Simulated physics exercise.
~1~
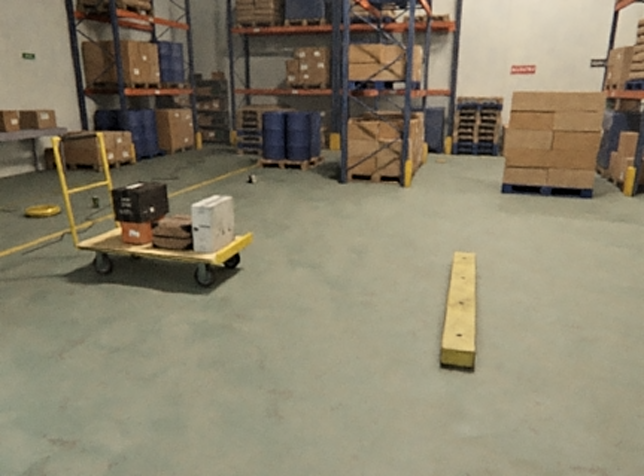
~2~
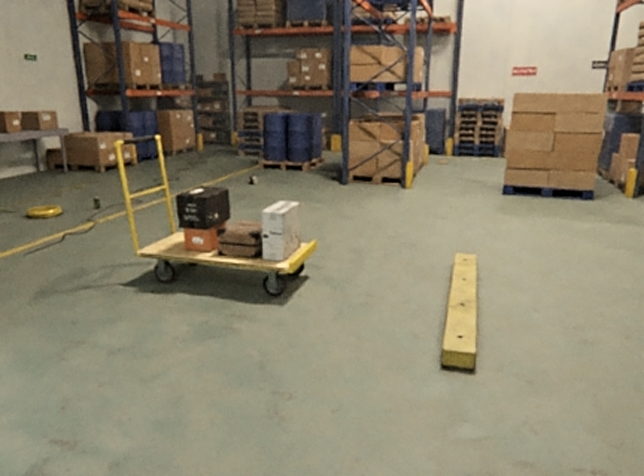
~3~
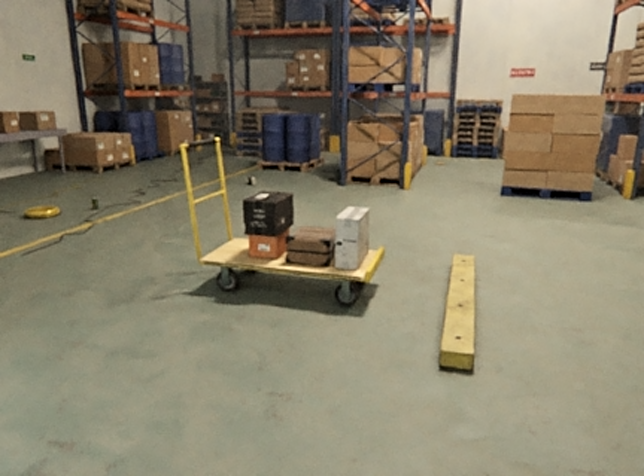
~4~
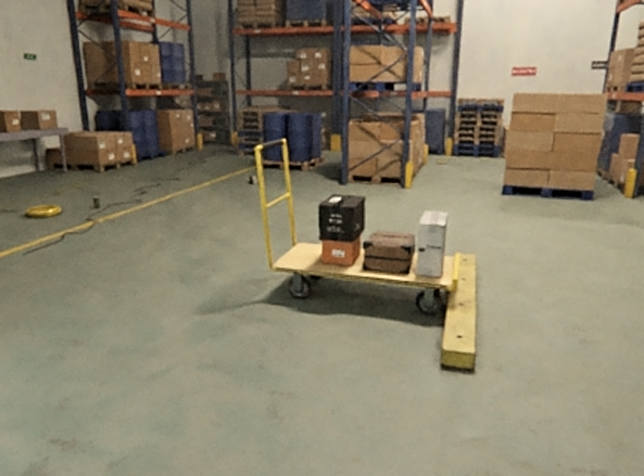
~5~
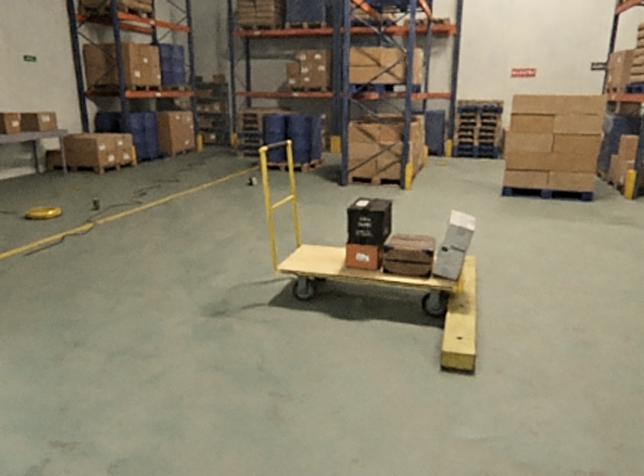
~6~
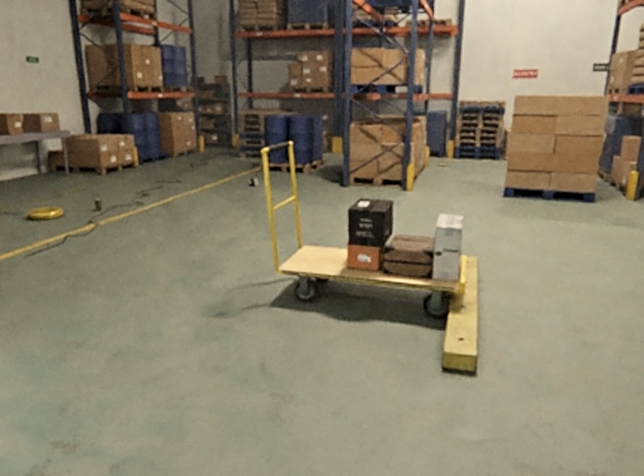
Loaded platform trolley rolling right across a warehouse floor, stopping at a yellow kerb, its white carton tipping forward then settling upright.
